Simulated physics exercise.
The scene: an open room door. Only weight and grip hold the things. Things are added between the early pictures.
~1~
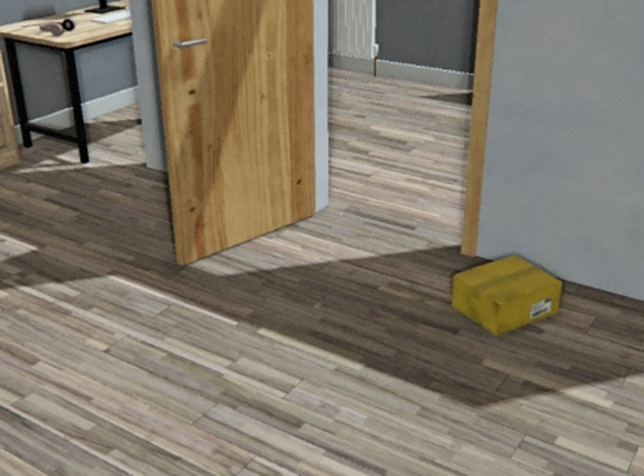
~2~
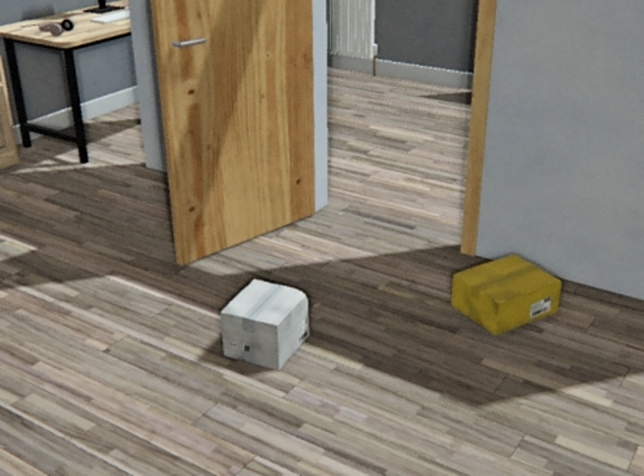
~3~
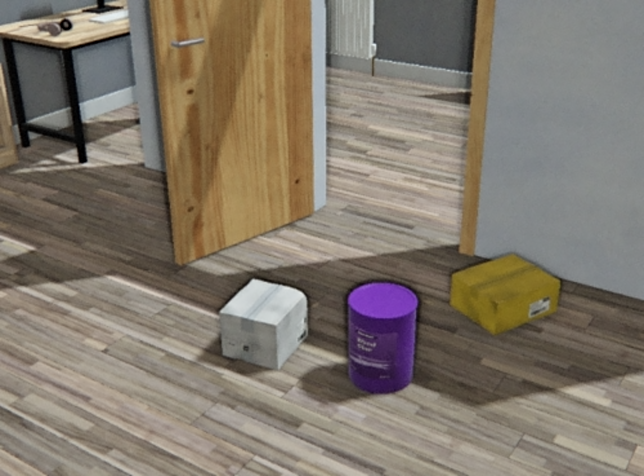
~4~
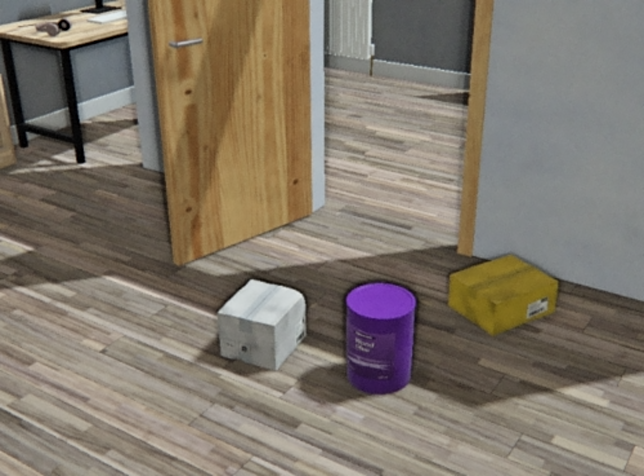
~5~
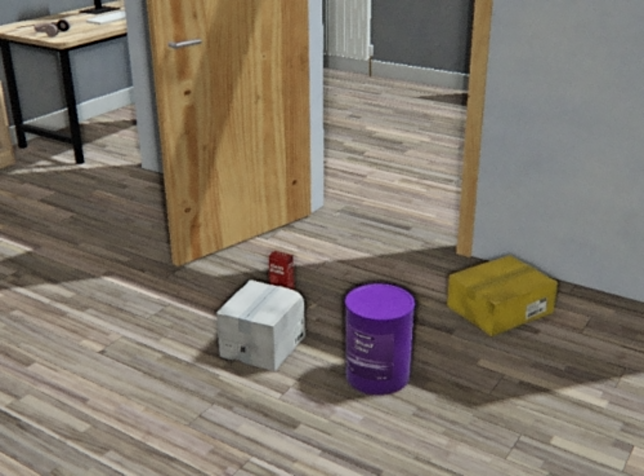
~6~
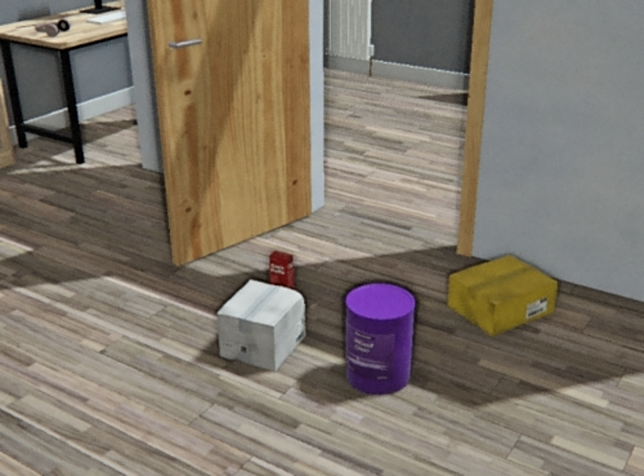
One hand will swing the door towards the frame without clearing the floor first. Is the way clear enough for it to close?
It reaches the frame.
Then, 0.60 s on from there, door 87° open.
Then, 1.00 s on from there, door 58° open.
Then, 1.30 s on from there, door 32° open.
Then, 1.50 s on from there, door 13° open.
In the end, door 0° open; all 4 unmoved. At the end, from the last picture's camera, red carton near (282, 278).
